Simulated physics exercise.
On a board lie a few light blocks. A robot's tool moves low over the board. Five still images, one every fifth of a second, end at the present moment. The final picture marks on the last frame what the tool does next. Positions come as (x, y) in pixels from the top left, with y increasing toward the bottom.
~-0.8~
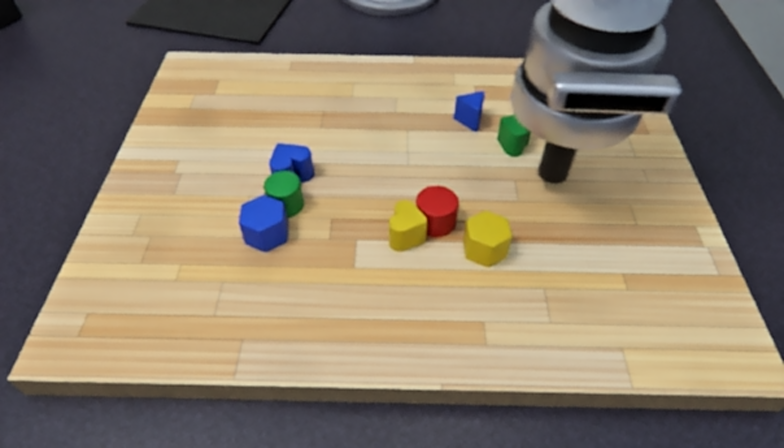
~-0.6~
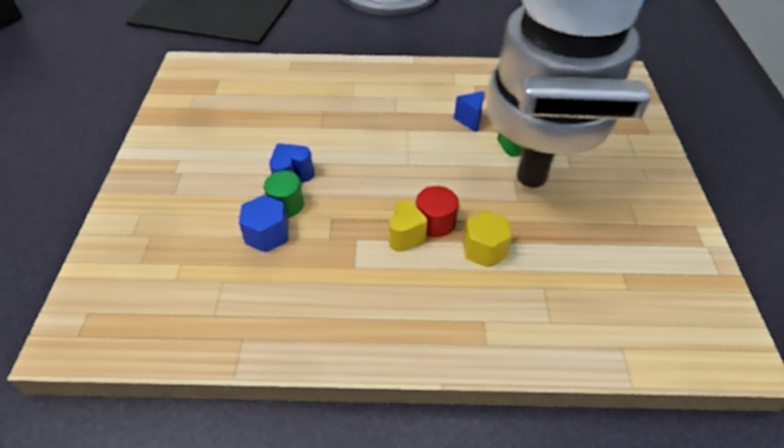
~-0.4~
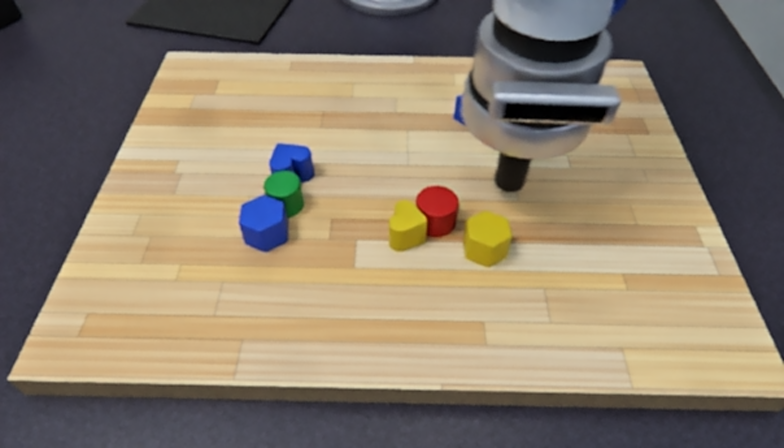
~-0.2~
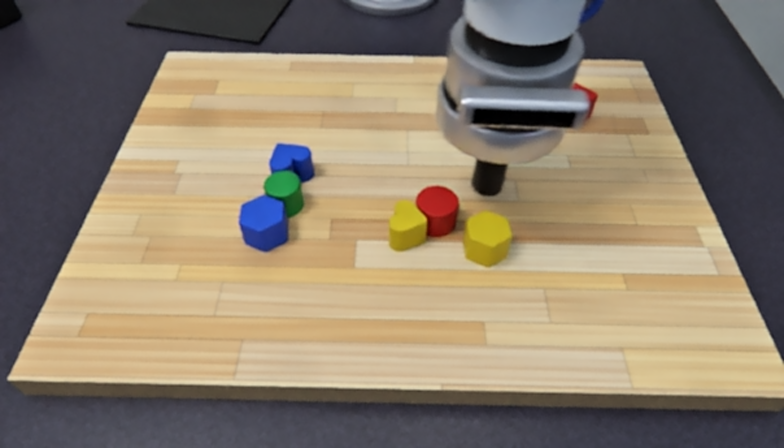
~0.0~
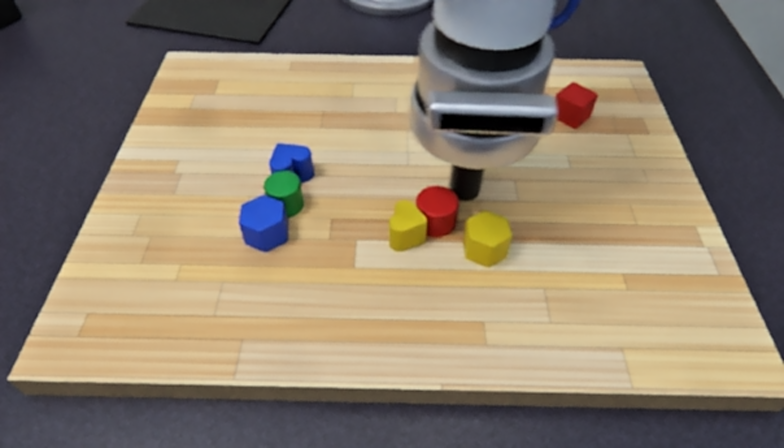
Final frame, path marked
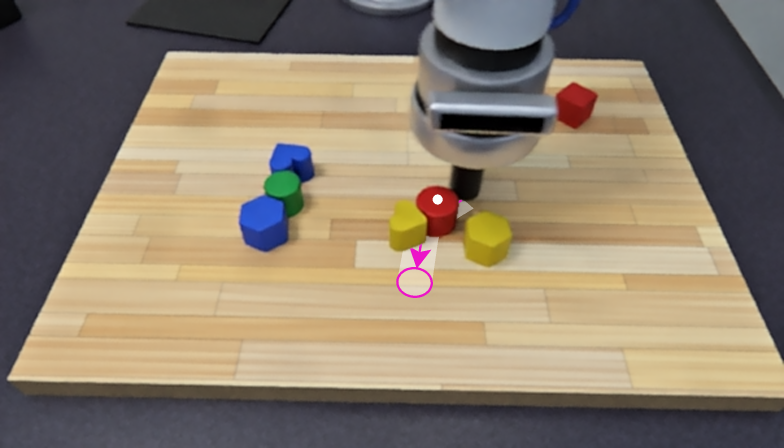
A robot's tool moves steadily left over a wooden board while the colored blocks stay still.
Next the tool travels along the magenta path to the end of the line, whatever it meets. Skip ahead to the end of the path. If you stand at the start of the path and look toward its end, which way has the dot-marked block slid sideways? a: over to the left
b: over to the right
The one that fits is b, over to the right.
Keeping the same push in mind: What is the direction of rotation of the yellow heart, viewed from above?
It swings round clockwise.
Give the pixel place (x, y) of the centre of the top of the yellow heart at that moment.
Near (336, 253).
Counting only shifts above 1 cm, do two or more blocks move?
Final answer: Yes.
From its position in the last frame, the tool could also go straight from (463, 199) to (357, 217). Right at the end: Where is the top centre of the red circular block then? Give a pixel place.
If I read the scene right, the answer is (406, 215).
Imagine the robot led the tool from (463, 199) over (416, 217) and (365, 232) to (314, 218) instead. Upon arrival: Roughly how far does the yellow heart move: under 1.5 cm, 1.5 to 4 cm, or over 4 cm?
Over 4 cm.
Drawn move, from (463, 199) by way of (434, 218) and (420, 247) to (415, 282); the dot is on the red circular block.
The first path, step by step. One third of the way, tool at (434, 209); yellow heart at (379, 234); red circular block at (411, 218).
Two thirds of the way, tool at (421, 240); yellow heart at (349, 251); red circular block at (388, 243).
At the end, tool at (415, 273); yellow heart at (336, 253), turned 35° clockwise; red circular block at (374, 265); yellow hexagonal block still.
